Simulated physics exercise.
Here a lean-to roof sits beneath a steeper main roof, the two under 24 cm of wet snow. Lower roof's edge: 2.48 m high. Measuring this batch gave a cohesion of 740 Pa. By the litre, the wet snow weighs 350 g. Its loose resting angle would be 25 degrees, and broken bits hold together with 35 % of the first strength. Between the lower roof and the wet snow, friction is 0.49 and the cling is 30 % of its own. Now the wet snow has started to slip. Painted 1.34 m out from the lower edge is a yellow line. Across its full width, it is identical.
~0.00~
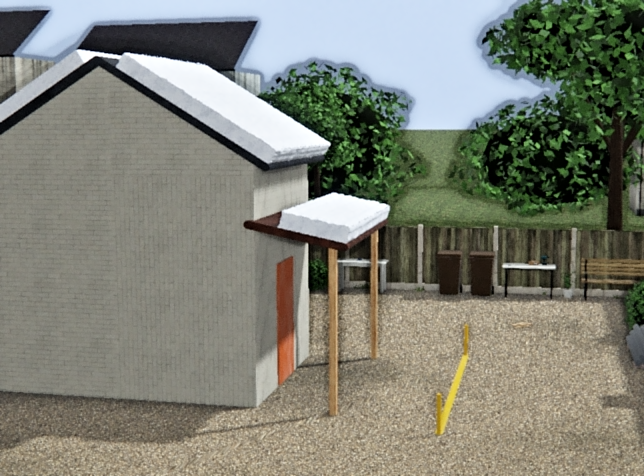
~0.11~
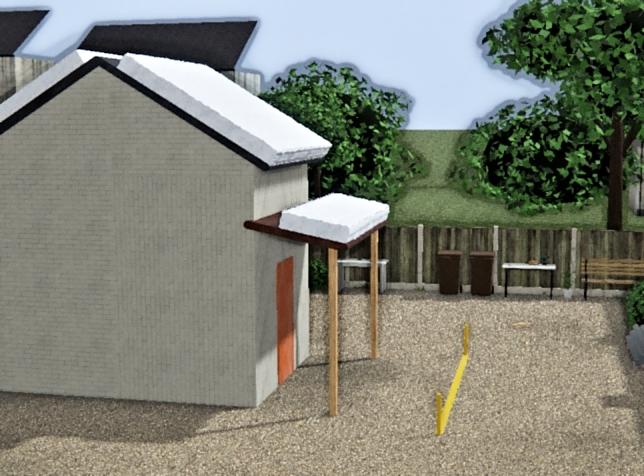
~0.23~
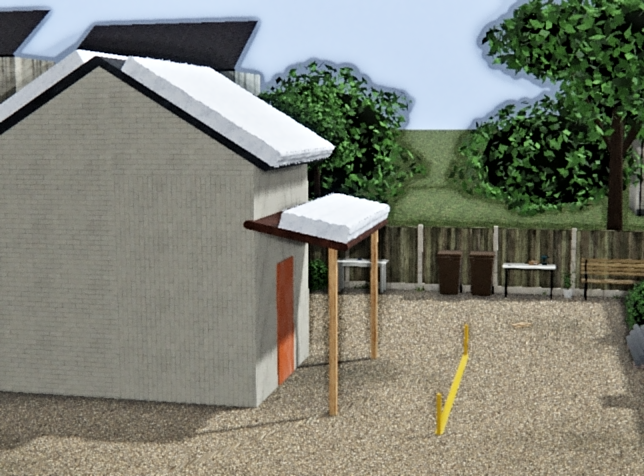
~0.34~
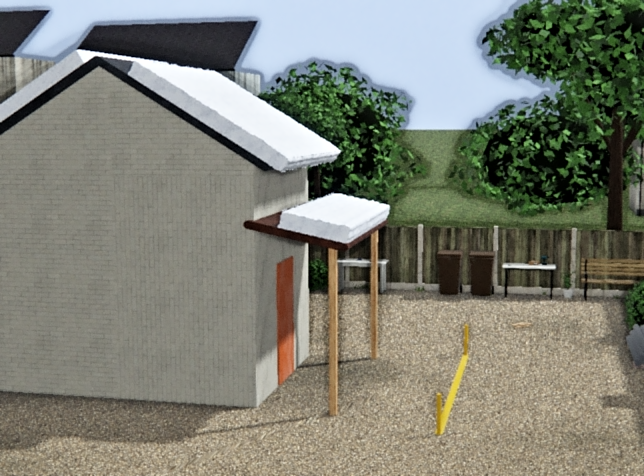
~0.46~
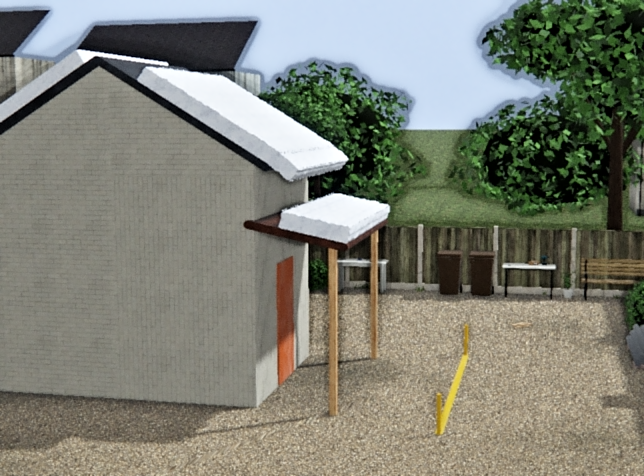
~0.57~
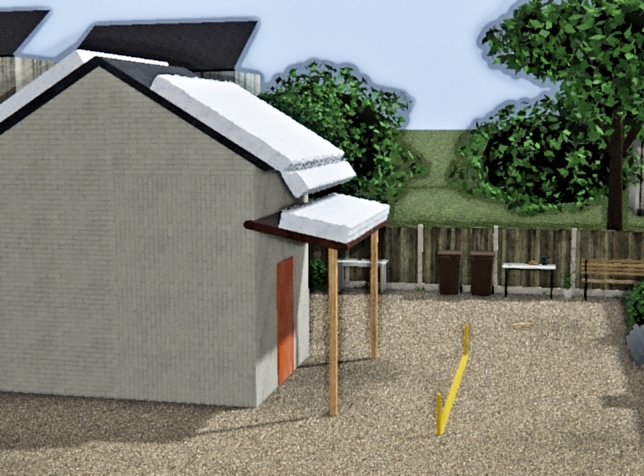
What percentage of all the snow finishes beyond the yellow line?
About 56 %.
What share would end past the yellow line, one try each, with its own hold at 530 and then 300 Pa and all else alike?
In order: Around 60 % and around 60 %.
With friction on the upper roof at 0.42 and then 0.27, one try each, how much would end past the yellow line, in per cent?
I'd expect around 12 percent, then around 40 percent.
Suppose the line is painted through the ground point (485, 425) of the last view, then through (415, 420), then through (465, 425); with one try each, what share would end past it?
I'd guess near 40 %, then near 65 %, and near 45 % on the last try.
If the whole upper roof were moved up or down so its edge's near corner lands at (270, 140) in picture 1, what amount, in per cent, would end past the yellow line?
Roughly 50 per cent.
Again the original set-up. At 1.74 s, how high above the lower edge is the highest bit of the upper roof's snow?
Roughly 0.5 m.
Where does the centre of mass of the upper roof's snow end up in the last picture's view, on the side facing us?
That point lands roughly at (492, 408).
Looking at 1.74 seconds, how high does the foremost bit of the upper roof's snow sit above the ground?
Close to 0.0 metres, I reckon.
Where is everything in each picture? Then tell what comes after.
The first picture shows front end of the wet snow at (271, 147).
The second picture shows front end of the wet snow at (272, 156), its middle shifted 2.3 cm.
The third picture shows front end of the wet snow at (276, 159), its middle shifted 9.2 cm, 3 % of it past the upper edge, in one piece.
The fourth picture shows front end of the wet snow at (283, 159), its middle shifted 21 cm, 8 % of it past the upper edge, in one piece.
The fifth picture shows front end of the wet snow at (293, 168), its middle shifted 39 cm, 14 % of it past the upper edge, cracking.
The sixth picture shows front end of the wet snow at (303, 183), its middle shifted 61 cm, 23 % of it past the upper edge, cracking.
By 1.10 s, none is below the lower edge and 0 % is past the line.
By 1.74 s, 65 % is below the lower edge and 33 % is past the line.
By 2.37 s, 79 % is below the lower edge and 56 % is past the line.
By 3.00 s, 79 % is below the lower edge and 56 % is past the line.
By 3.10 s, at the end, 79 % is below the lower edge and 56 % is past the line.
